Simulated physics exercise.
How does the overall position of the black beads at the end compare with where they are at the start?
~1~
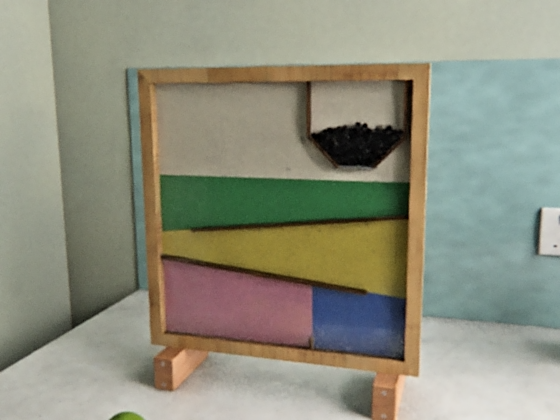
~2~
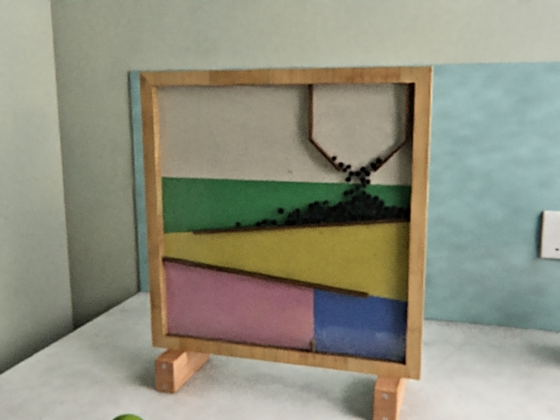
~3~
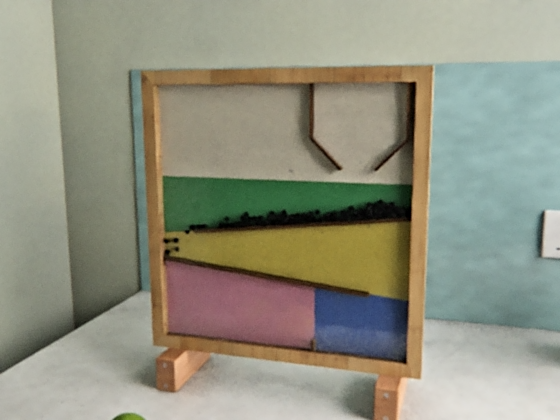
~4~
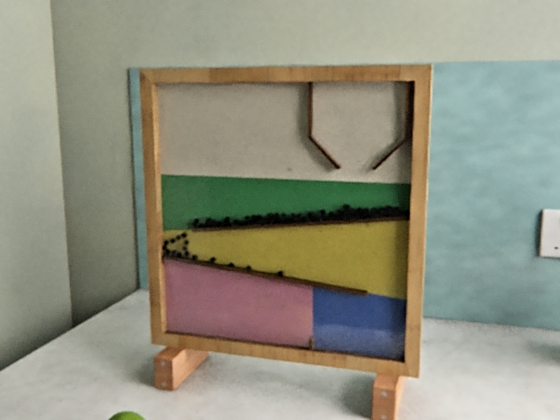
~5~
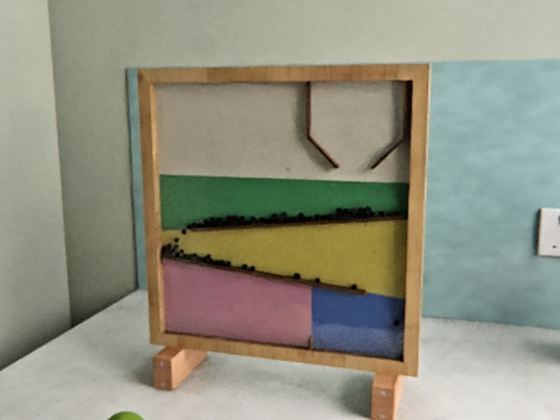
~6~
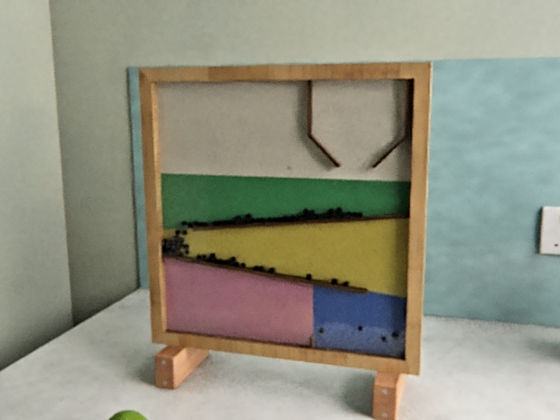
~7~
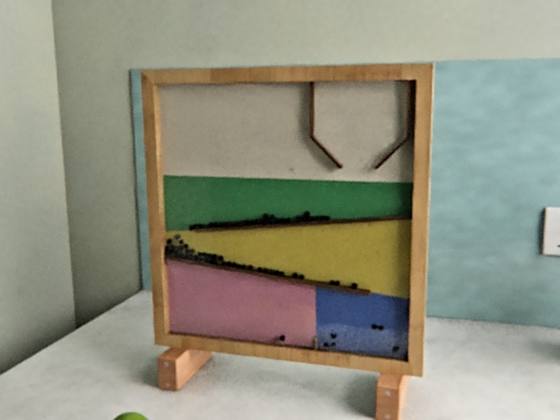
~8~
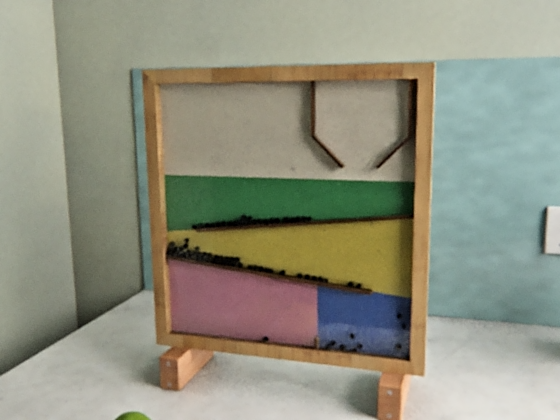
At the start the beads are gathered in the hopper at the upper right. By the end they are spread out lower and farther left overall, mostly along the two ramps, with a few at the bottom of the box.
